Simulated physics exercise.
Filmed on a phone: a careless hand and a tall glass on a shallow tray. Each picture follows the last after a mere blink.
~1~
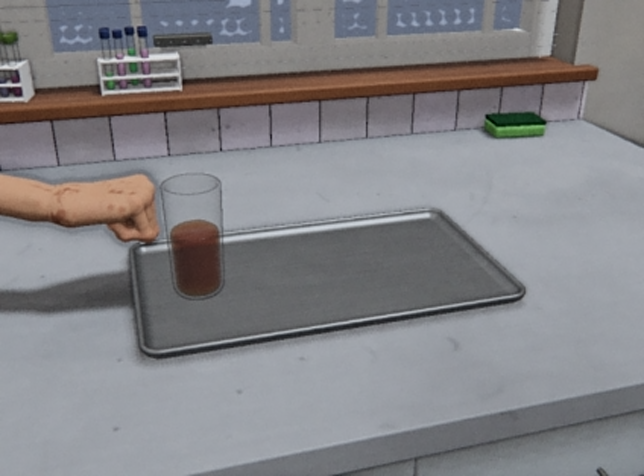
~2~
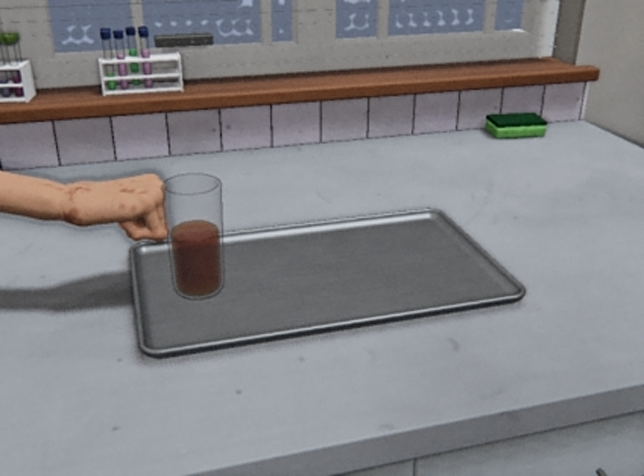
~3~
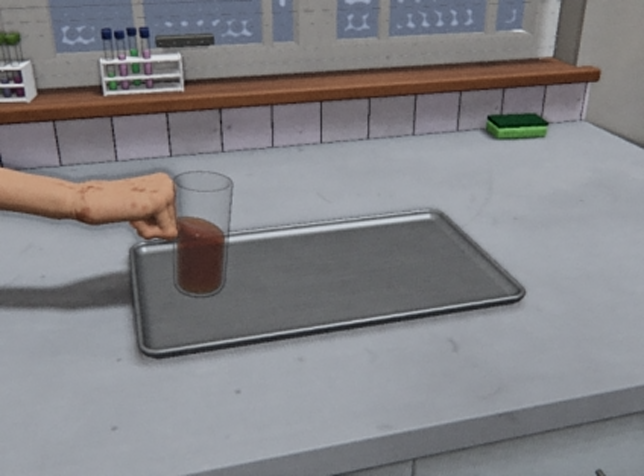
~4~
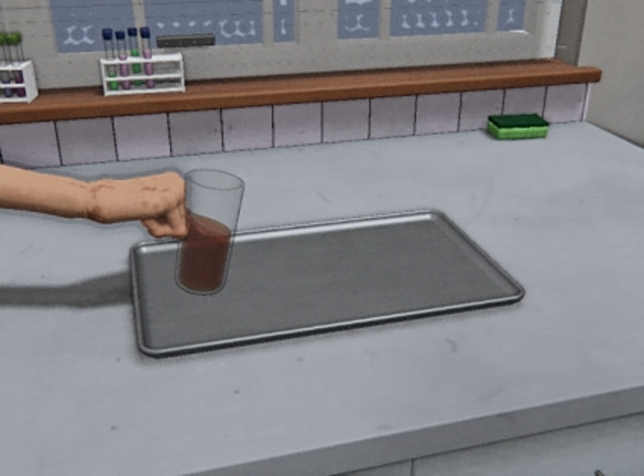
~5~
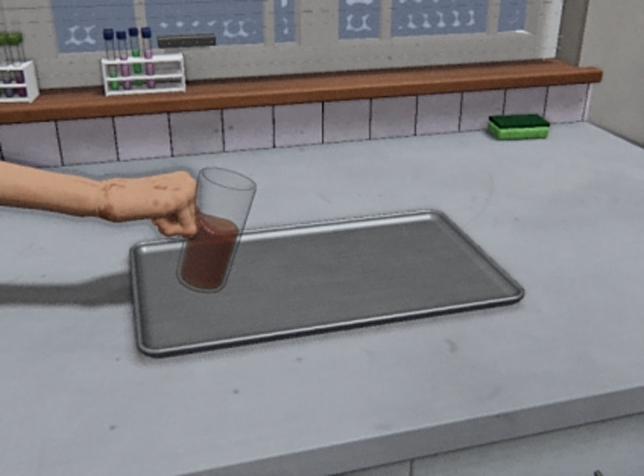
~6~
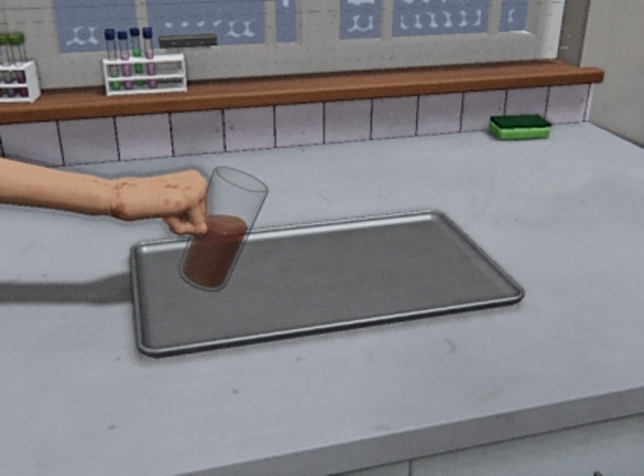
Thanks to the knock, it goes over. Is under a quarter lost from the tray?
Over a quarter drains off.
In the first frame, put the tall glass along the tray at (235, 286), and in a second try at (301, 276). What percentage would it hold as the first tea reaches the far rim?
First about 55, then 80 per cent.
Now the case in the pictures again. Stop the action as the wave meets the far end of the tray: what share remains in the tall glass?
About 55 per cent.
A moment on, the tall glass is falling and 100 per cent is in the glass, 0 on the tray and 0 above or beyond its rim.
Next, the tall glass lies on its side and 80 per cent is in the glass, 4 on the tray and 16 above or beyond its rim.
Then the tall glass lies on its side and 46 per cent is in the glass, 49 on the tray and 5 above or beyond its rim.
Later the tall glass lies on its side and 25 per cent is in the glass, 40 on the tray and 35 above or beyond its rim.
At rest 61 per cent is held by tray and glass, 39 is off the tray.
